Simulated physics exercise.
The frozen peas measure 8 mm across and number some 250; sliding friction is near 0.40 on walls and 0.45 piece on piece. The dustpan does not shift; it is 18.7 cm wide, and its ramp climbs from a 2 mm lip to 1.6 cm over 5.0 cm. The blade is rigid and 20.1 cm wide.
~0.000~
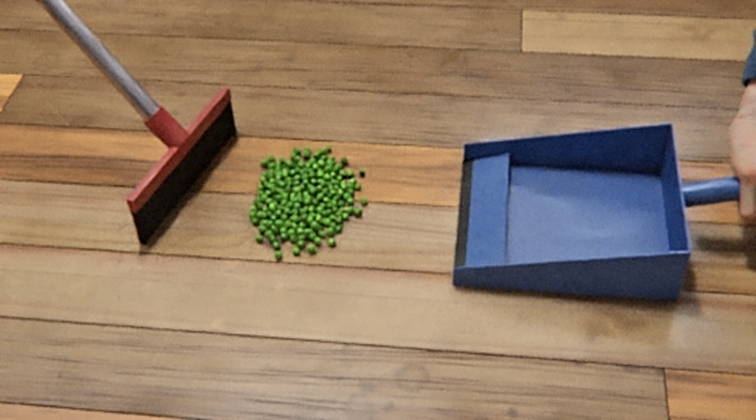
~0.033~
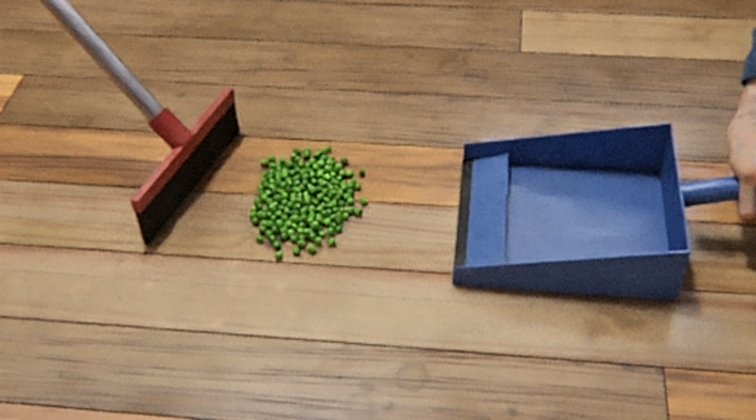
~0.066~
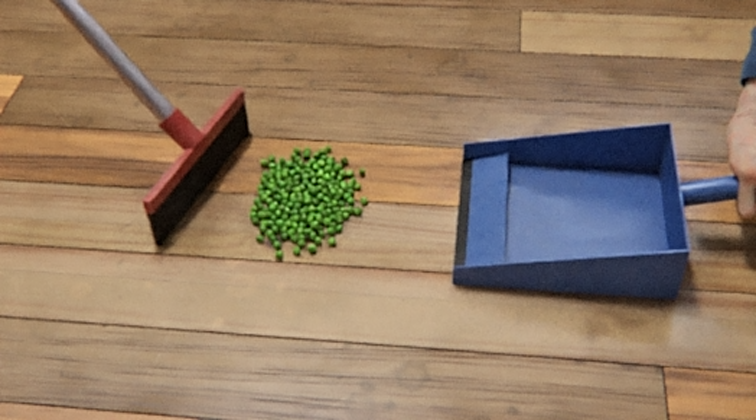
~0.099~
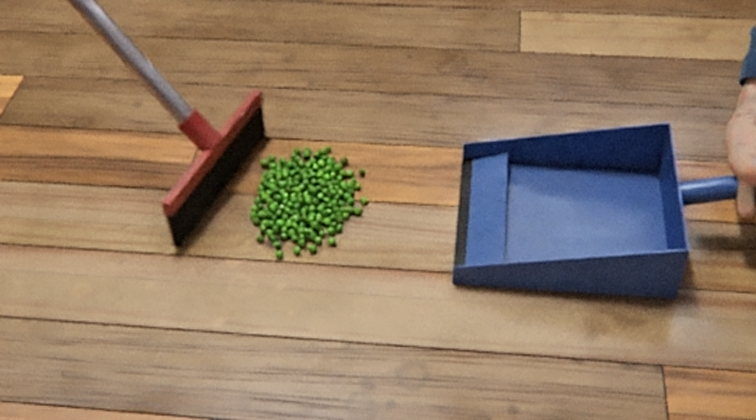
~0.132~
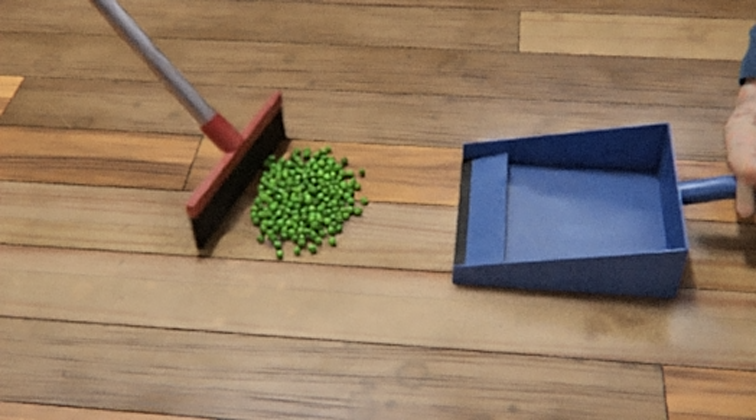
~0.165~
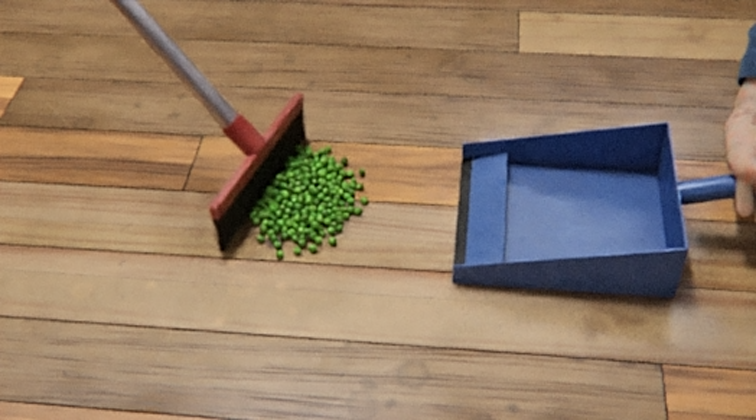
A pile of bright green peas sits on a brown wood-plank floor, seen from above at an angle by a still camera, between a red-framed, dark-edged blade on a grey handle at left and a blue dustpan at right. A hand at the right edge keeps the dustpan still. The blade starts slowly, then slides faster to the right and presses against the near side of the peas.
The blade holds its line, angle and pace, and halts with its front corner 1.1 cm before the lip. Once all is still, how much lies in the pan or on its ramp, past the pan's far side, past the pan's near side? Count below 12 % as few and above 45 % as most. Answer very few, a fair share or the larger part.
Pan a fair share, far side very few, near side a fair share.
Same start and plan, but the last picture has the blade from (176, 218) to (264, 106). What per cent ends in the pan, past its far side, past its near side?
Pan 25, far 5, near 20.
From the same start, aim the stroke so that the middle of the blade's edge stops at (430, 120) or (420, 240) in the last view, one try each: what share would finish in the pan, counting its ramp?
Some 0 and 30 per cent.
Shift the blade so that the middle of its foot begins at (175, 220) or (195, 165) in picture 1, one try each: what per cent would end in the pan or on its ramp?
Some 25 and 25 per cent.
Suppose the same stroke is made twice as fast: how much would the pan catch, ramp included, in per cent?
It would be near 40 per cent.
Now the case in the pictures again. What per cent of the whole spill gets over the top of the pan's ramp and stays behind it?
Some 0 per cent.
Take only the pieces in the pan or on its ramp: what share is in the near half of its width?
Roughly 50 per cent.
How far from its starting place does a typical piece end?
Roughly 18 cm.
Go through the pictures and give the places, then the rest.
Blade from (134, 206) to (226, 96), moved 0.0 cm, 0 of the pieces shifted so far; middle of the pieces at (306, 195); pan at (581, 226), in the first picture.
Blade from (138, 206) to (230, 97), moved 0.4 cm, 0 of the pieces shifted so far; middle of the pieces at (306, 195), in the second picture.
Blade from (150, 207) to (240, 98), moved 1.6 cm, 0 of the pieces shifted so far; middle of the pieces at (306, 195), in the third picture.
Blade from (169, 209) to (257, 99), moved 3.6 cm, 0 of the pieces shifted so far; middle of the pieces at (306, 195), in the fourth picture.
Blade from (192, 211) to (278, 101), moved 6.1 cm, 0 of the pieces shifted so far; middle of the pieces at (306, 195), in the fifth picture.
Blade from (216, 213) to (299, 103), moved 8.5 cm, 56 of the pieces shifted so far; middle of the pieces at (307, 195); pan at (579, 225). The blade's pace is about 0.74 m/s, heading 2 degrees towards the viewer's side, in the sixth picture.
After 0.30 s, middle of the blade 12 cm from the lip; 0 % over the lip, far side 5 %, near side 5 %.
Then, at 0.38 s, middle of the blade 6 cm from the lip; 0 % over the lip, far side 5 %, near side 10 %.
After 0.61 s, middle of the blade 4 cm from the lip; 30 % over the lip, far side 5 %, near side 20 %.
By 1.5 s all is still; pan 25 %, far side 5 %, near side 20 %, in front of the lip or behind the blade 45 %.
